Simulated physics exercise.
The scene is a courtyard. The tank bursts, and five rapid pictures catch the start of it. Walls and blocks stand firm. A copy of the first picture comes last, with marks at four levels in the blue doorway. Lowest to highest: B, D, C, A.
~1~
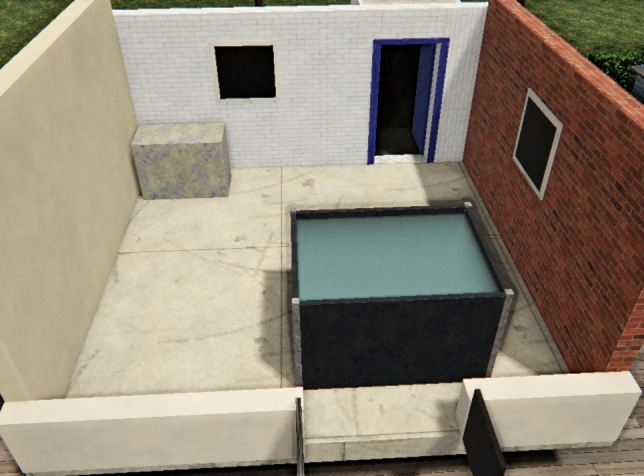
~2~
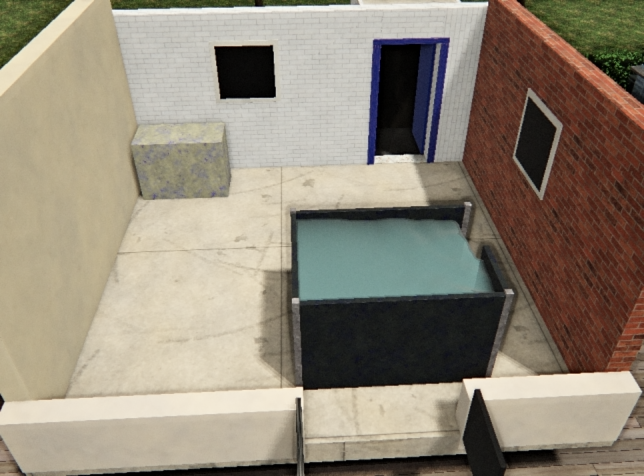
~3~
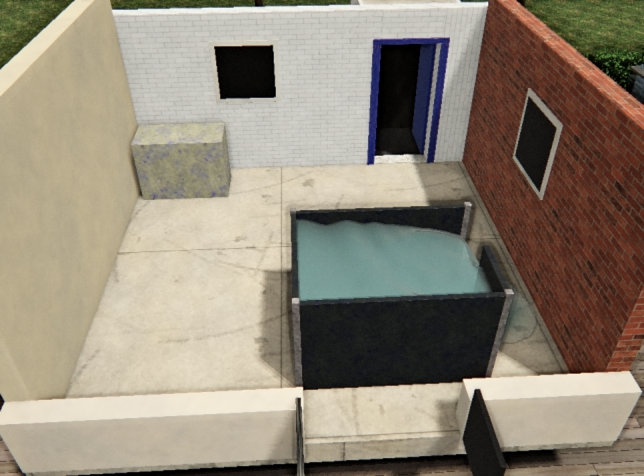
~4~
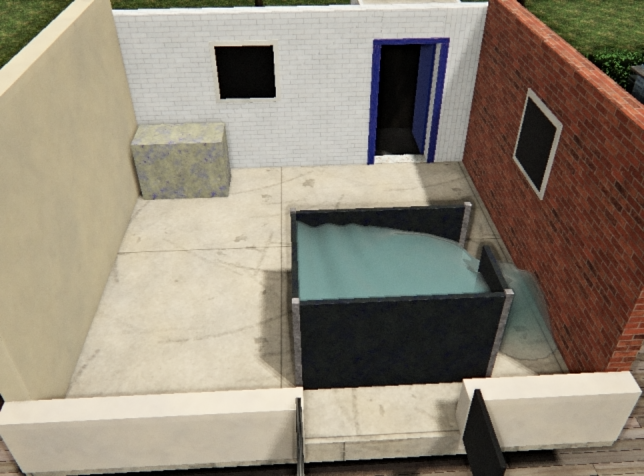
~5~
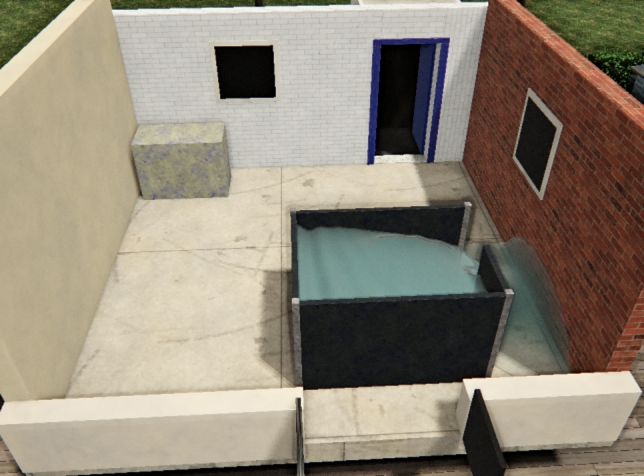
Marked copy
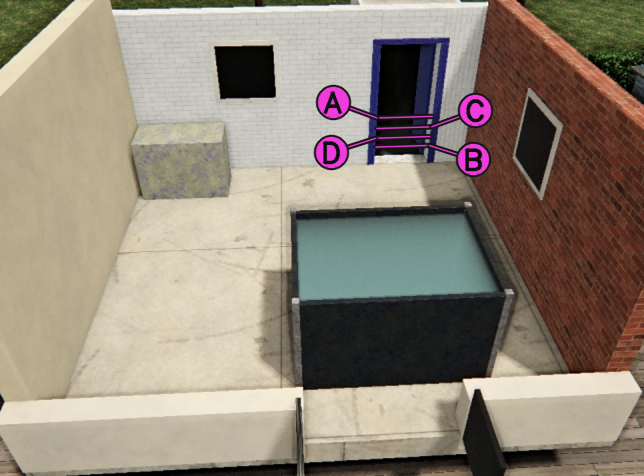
Water pours out the right side of a dark tank and splashes against the brick wall.
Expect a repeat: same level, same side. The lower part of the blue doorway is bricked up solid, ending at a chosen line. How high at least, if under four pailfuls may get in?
Take B.
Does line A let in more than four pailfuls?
No.
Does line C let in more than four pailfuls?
No, that is safe.
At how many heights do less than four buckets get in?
All of them.
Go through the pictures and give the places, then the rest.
The first picture shows water in the tank at rest, its middle at (390, 255); foot of the blue doorway at (400, 163); open gate at (384, 380).
In the second picture, water covers 1 % of the ground, its front hidden from here.
In the third picture, 3 % of the ground under water, visible out to (530, 313).
In the fourth picture, 6 % of the ground under water, visible out to (555, 343).
In the fifth picture, 8 % of the ground under water, visible out to (506, 243).
In magenta, A at (405, 117); B at (402, 146); C at (404, 127); D at (403, 137); from the bottom up B, D, C, A.
If A is chosen, nothing gets over.
If B is chosen, a splash gets over, under a bucket.
If C is chosen, nothing gets over.
If D is chosen, nothing gets over.
